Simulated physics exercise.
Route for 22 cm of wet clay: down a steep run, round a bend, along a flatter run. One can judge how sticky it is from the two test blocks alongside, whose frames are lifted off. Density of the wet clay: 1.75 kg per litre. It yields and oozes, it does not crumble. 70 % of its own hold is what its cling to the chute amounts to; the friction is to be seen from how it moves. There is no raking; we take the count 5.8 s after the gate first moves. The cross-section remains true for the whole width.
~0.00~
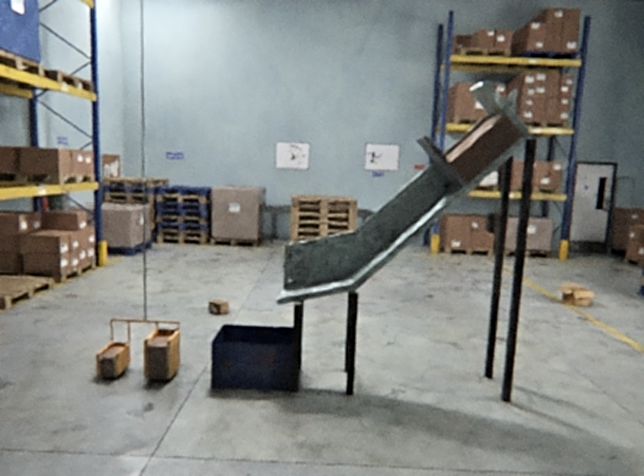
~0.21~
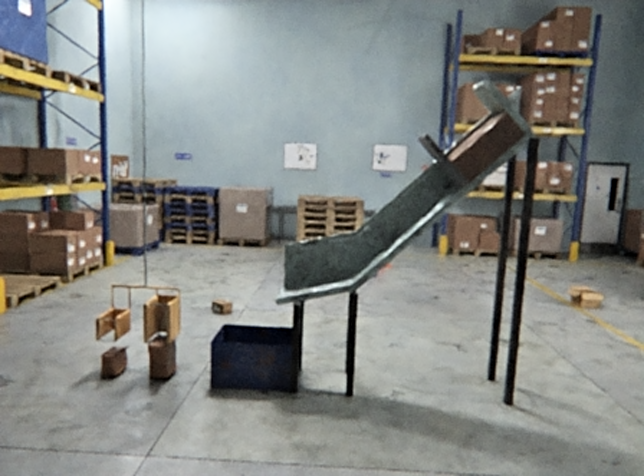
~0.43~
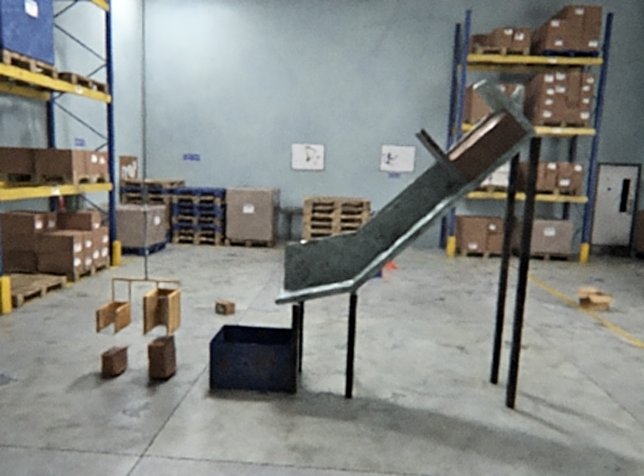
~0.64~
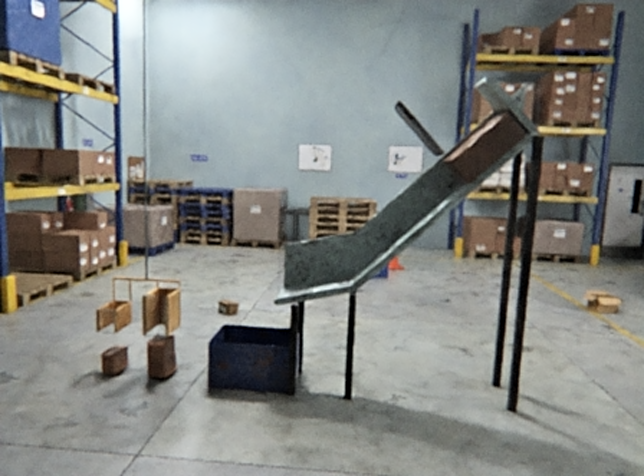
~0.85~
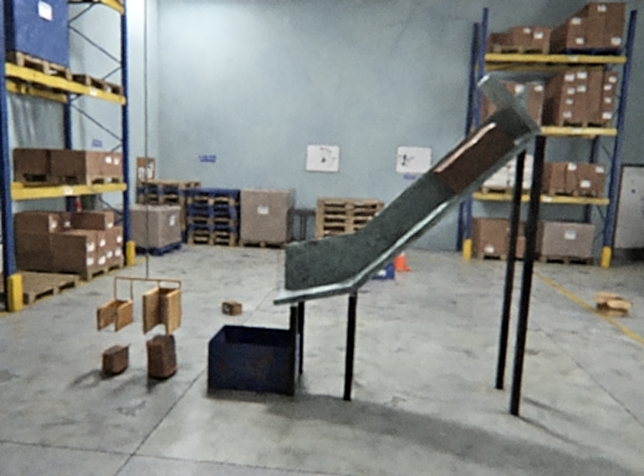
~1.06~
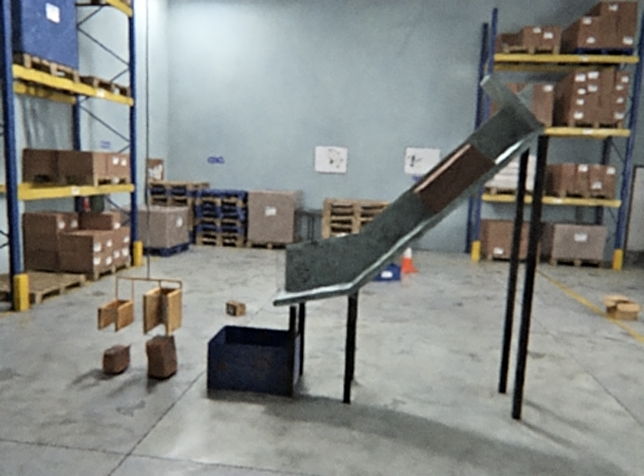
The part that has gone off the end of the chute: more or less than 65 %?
Lower than 65 %.
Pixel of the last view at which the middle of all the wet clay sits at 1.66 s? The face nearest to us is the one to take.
It sits close to (352, 267).
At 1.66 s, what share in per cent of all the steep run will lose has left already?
It comes to around 50 %.
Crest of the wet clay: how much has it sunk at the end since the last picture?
Around 96.5 centimetres, give or take.
After 1.66 s, 51 % is on the steep run, 49 % on the flatter one and 0 % past the end.
After 2.36 s, none is on the steep run, 63 % on the flatter one and 37 % past the end.
After 3.07 s, none is on the steep run, 60 % on the flatter one and 40 % past the end.
After 3.77 s, none is on the steep run, 60 % on the flatter one and 40 % past the end.
After 6.19 s, none is on the steep run, 60 % on the flatter one and 40 % past the end.
